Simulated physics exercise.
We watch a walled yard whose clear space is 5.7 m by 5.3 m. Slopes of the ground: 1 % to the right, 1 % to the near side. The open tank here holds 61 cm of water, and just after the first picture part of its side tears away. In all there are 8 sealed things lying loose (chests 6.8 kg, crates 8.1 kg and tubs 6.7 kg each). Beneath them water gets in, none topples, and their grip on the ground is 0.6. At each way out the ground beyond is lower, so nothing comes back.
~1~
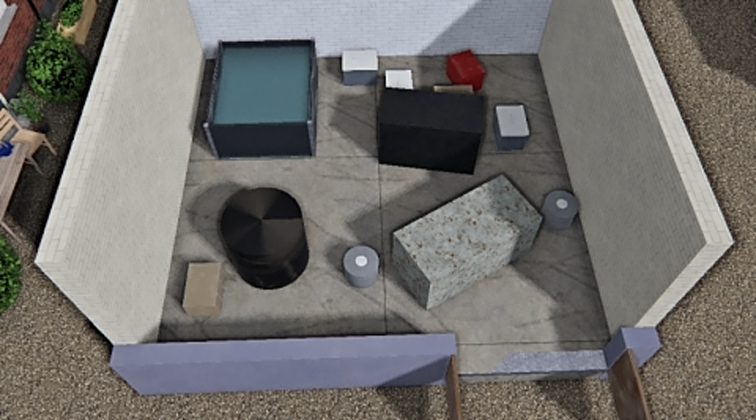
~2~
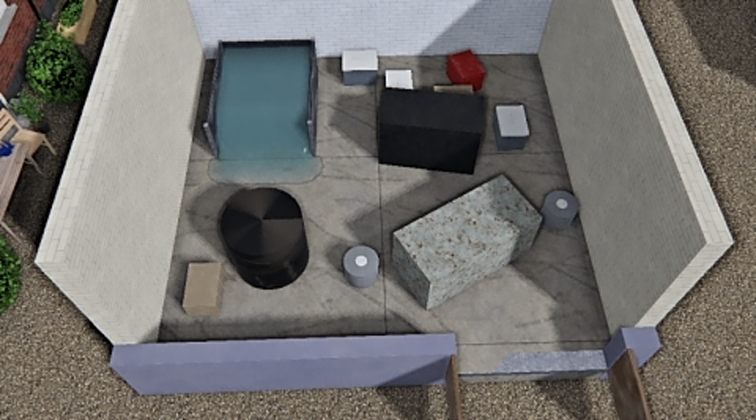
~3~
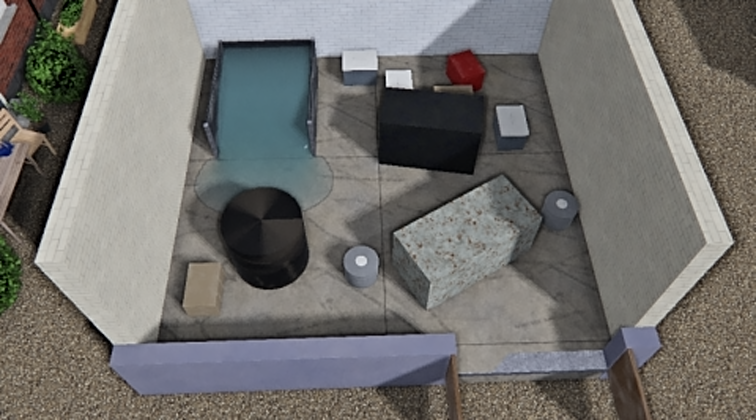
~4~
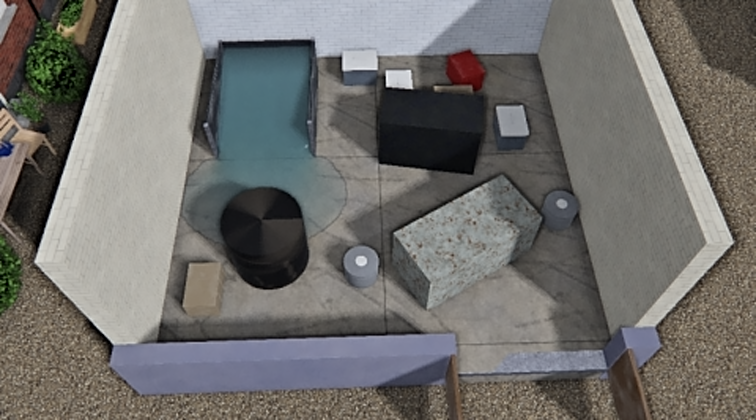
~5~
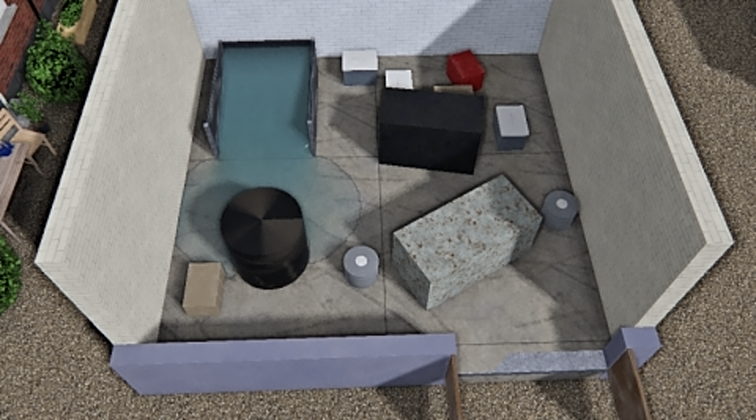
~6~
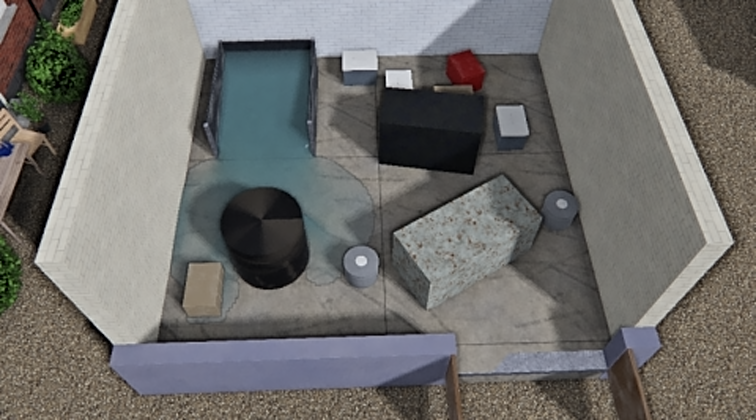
Water pours from the open tank and spreads around the black cylinder across the yard floor.
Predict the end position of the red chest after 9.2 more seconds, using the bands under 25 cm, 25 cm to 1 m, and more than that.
The red chest ends between 25 cm and 1 m from its starting spot.
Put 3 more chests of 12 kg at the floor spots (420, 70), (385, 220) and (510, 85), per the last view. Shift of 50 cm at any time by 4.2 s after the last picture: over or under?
Order as asked - not as far, farther, not as far.
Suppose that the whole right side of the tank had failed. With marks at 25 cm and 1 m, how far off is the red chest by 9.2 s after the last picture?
After that, the red chest is washed away.
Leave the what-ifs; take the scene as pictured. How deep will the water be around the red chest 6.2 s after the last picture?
Roughly 2 cm deep.
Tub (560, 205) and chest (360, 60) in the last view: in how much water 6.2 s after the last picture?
First about 8 cm, second about 3 cm.
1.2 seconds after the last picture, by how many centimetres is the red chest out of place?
I'd put it at around 0 cm.
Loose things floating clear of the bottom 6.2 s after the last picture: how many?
That would be 3 of them.
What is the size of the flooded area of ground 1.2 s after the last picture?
My estimate is roughly 12 m2.
Then, 1.2 s after the last picture the red chest is near (466, 63), 0.0 m from its start, aground; 0 of 8 are out; 1 afloat.
Then, 3.8 s after the last picture the red chest is near (466, 63), 0.0 m from its start, aground; 0 of 8 are out; 1 afloat.
Then, 6.2 s after the last picture the red chest is near (466, 63), 0.0 m from its start, aground; 0 of 8 are out; 3 afloat.
Then, 9.2 s after the last picture the red chest is near (442, 71), 0.5 m from its start, afloat; 1 of 8 are out; 7 afloat.
